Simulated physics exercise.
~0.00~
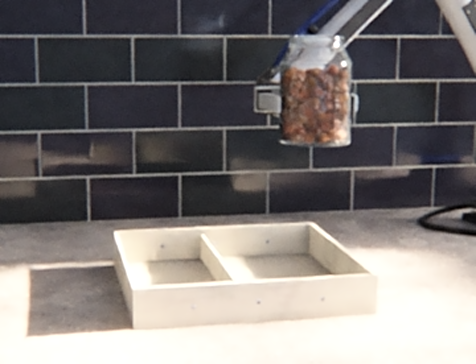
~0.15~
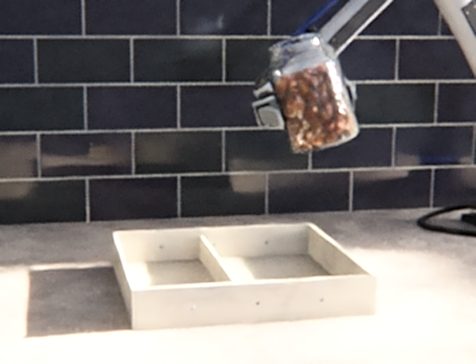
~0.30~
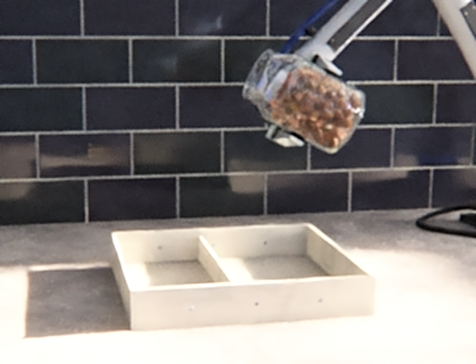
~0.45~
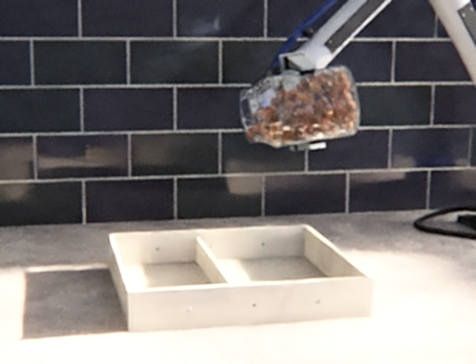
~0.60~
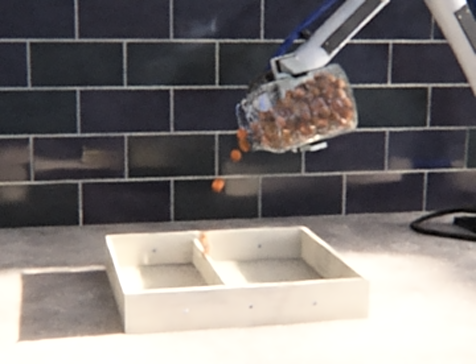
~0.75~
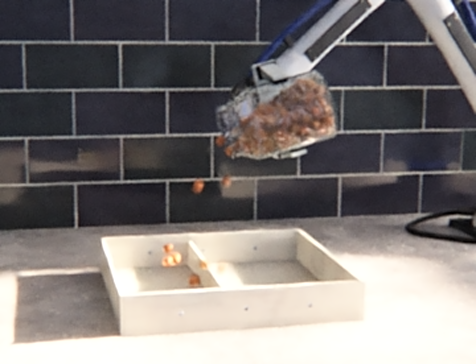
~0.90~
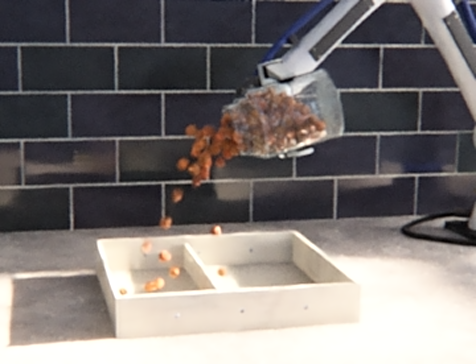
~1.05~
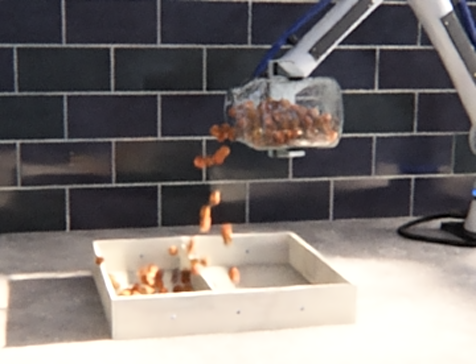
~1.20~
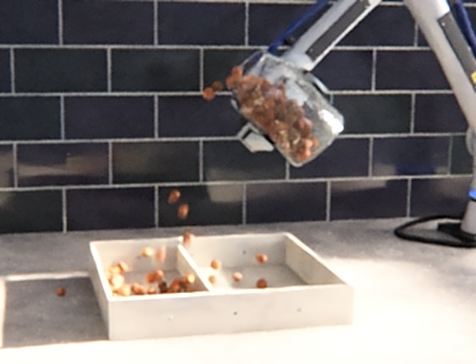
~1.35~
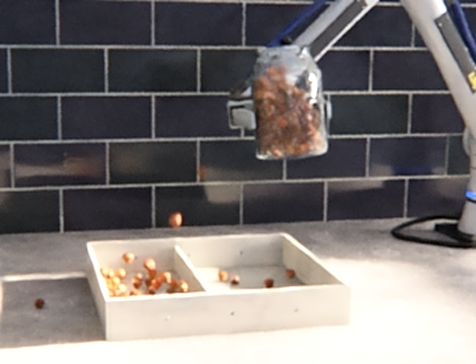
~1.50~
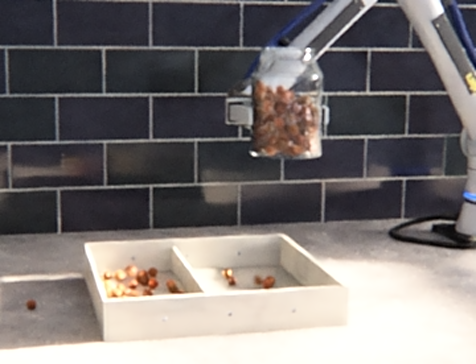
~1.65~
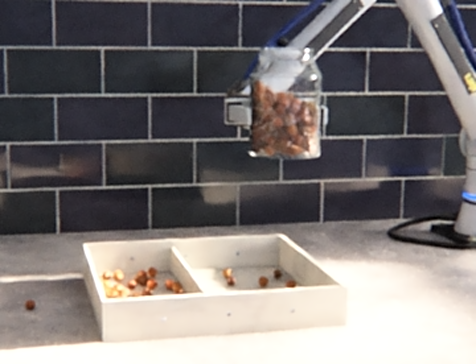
A gripped jar tips left, spills some hazelnuts into a divided tray, then rights itself.
